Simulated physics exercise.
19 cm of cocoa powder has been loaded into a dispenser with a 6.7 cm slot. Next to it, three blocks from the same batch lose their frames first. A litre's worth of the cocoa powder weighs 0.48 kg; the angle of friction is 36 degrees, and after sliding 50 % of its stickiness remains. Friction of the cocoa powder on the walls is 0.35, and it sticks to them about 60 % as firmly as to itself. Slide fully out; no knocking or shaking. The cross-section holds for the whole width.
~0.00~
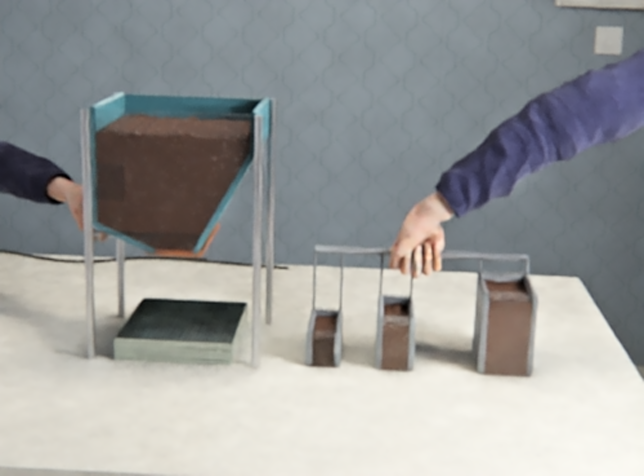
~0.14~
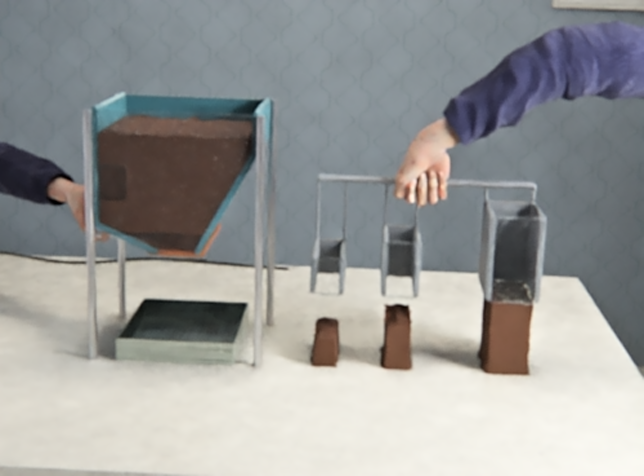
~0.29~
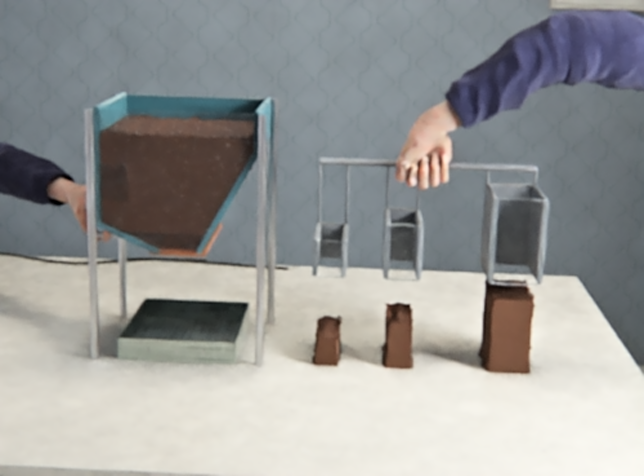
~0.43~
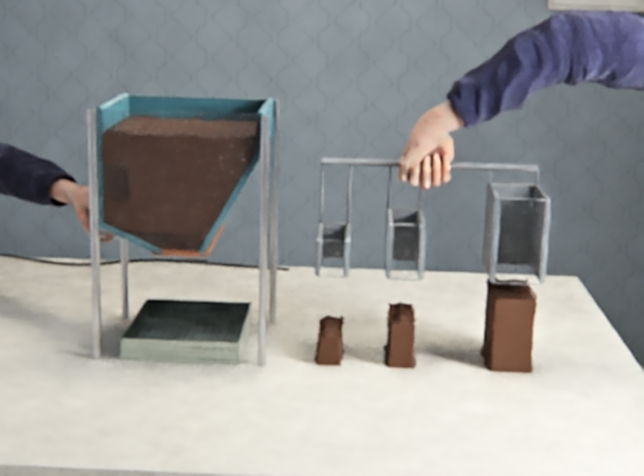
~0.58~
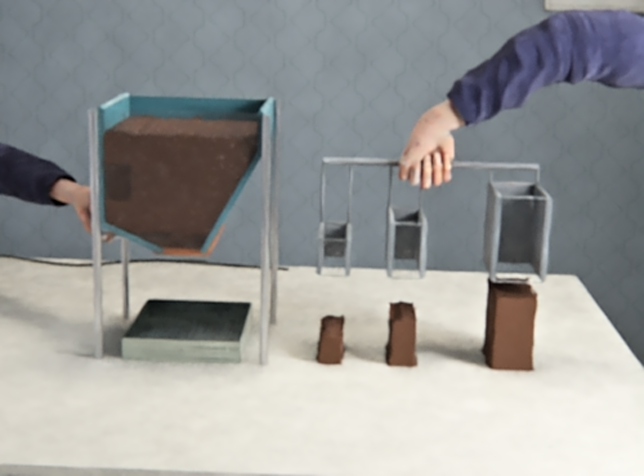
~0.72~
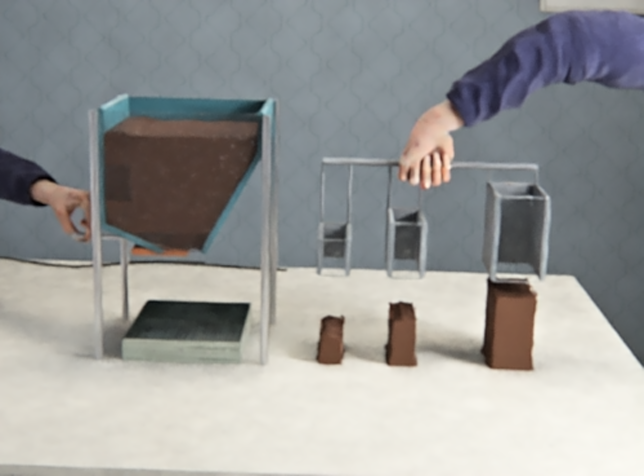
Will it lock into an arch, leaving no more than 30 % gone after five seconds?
It clogs the slot.
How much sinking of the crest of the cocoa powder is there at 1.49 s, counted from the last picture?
Some 0.0 cm.
After 1.07 s, 0 % has run out.
After 1.49 s, 0 % has run out.
After 1.90 s, 0 % has run out.
After 2.32 s, 0 % has run out.
After 5.62 s, at the end, 0 % has run out.
